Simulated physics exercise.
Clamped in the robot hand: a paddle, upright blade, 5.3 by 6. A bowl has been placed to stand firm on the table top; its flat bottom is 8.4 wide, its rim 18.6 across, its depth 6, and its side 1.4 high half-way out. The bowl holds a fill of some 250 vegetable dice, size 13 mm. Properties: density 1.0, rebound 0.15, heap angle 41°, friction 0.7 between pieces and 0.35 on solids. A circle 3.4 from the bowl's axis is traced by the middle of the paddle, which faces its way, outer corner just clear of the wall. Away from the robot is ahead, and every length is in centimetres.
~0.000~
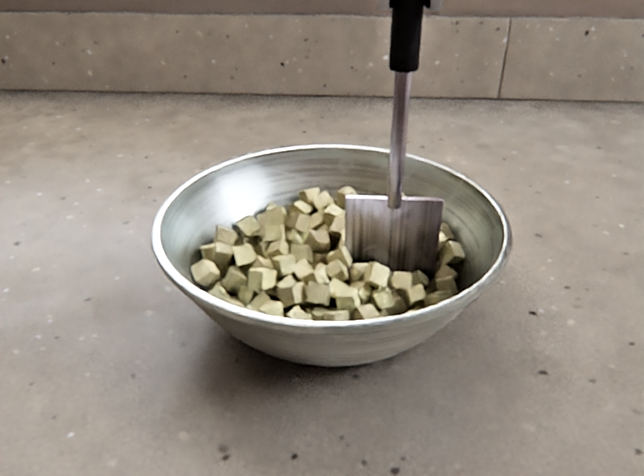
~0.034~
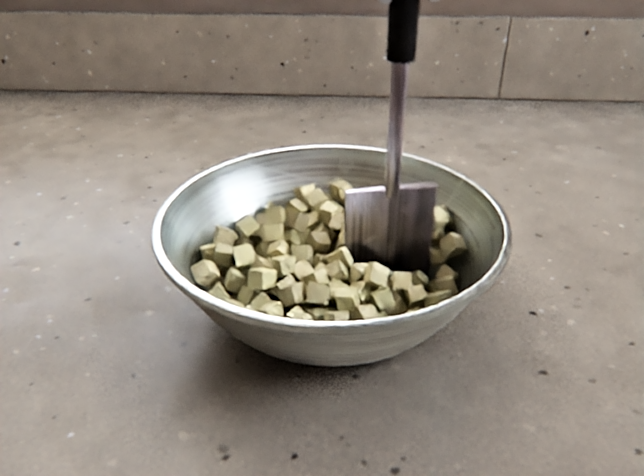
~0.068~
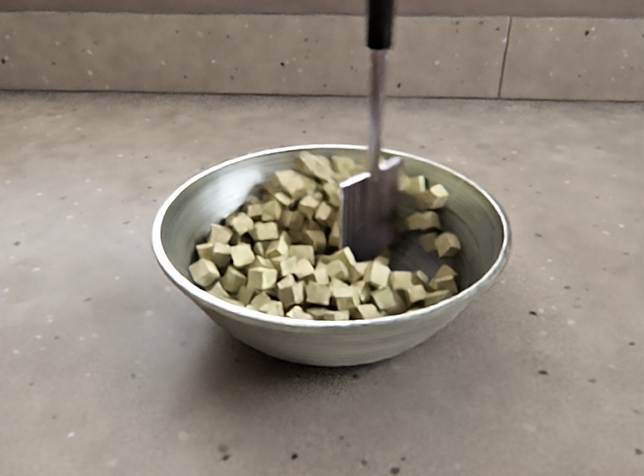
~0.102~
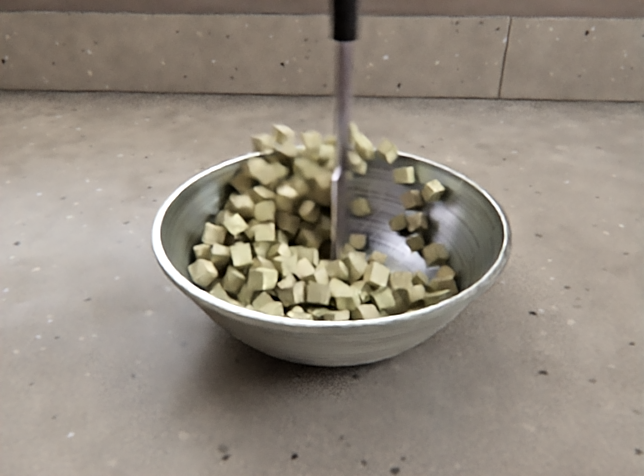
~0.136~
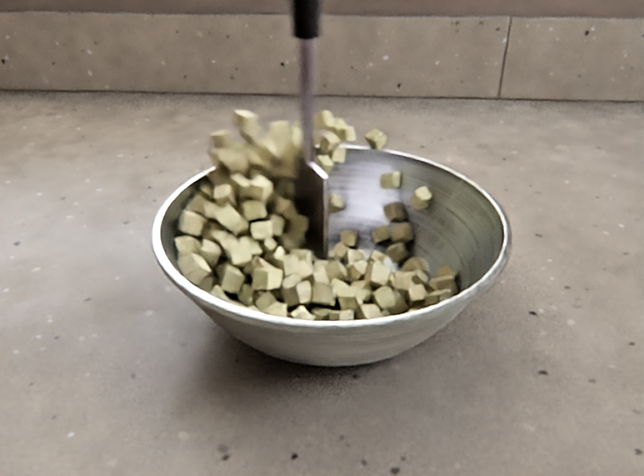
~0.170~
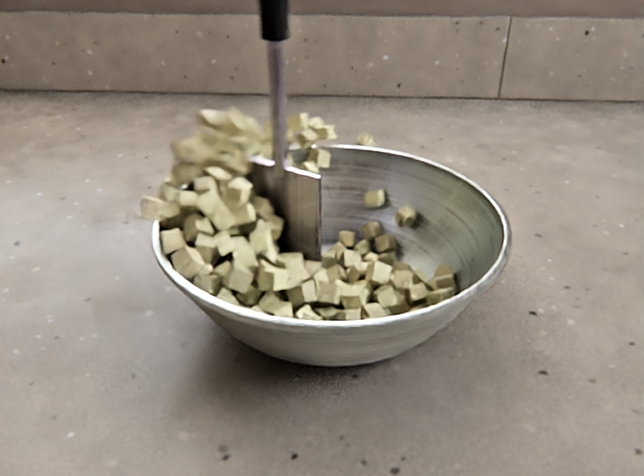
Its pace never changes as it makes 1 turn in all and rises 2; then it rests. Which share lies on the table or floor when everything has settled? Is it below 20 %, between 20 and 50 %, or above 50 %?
Between 20 and 50 %.
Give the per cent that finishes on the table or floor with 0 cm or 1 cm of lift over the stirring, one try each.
Close to 45 percent and close to 45 percent.
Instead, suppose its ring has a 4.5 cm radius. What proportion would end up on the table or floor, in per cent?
Near 35 %.
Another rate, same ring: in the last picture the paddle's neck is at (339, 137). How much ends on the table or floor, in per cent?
Something like 15 percent, roughly.
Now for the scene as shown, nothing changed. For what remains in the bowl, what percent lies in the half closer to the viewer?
I'd put it near 45 per cent.
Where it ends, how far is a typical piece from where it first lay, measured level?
I'd put it at roughly 10 centimetres.
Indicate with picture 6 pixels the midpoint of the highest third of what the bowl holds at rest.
I'd put it at about (402, 227).
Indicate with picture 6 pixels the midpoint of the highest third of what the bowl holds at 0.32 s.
In the final view it lies at about (422, 274).
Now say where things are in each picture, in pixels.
Paddle neck at (396, 173), 0° round; upper third of the load around (326, 248), from x 205 to 450, top at y 195; 254 in the bowl, in the first picture.
Paddle neck at (394, 163), 15° round; upper third of the load around (330, 235), from x 205 to 455, top at y 190, in the second picture.
Paddle neck at (374, 147), 48° round; upper third of the load around (316, 215), from x 205 to 450, top at y 165, in the third picture.
Paddle neck at (343, 137), 83° round; upper third of the load around (290, 198), from x 205 to 445, top at y 135, in the fourth picture.
Paddle neck at (308, 135), 117° round; upper third of the load around (258, 188), from x 185 to 445, top at y 120; 248 in the bowl, 6 in flight or on the tool, in the fifth picture.
Paddle neck at (280, 141), 151° round; upper third of the load around (224, 190), from x 155 to 445, top at y 120; 242 in the bowl, 12 in flight or on the tool, in the sixth picture.
By 0.24 s, 227° round, highest piece 11 above the table; 216 in the bowl, 10 on the table or floor, 28 in flight or on the tool.
By 0.32 s, 302° round, highest piece 10 above the table; 191 in the bowl, 33 on the table or floor, 30 in flight or on the tool.
By 0.56 s, 0° round, highest piece 6 above the table; 159 in the bowl, 94 on the table or floor, 1 in flight or on the tool.
By 1.26 s, 0° round, highest piece 6 above the table; 159 in the bowl, 95 on the table or floor.
Final count, 159 in the bowl, 95 on the table or floor. That is 37 % on the table or floor.
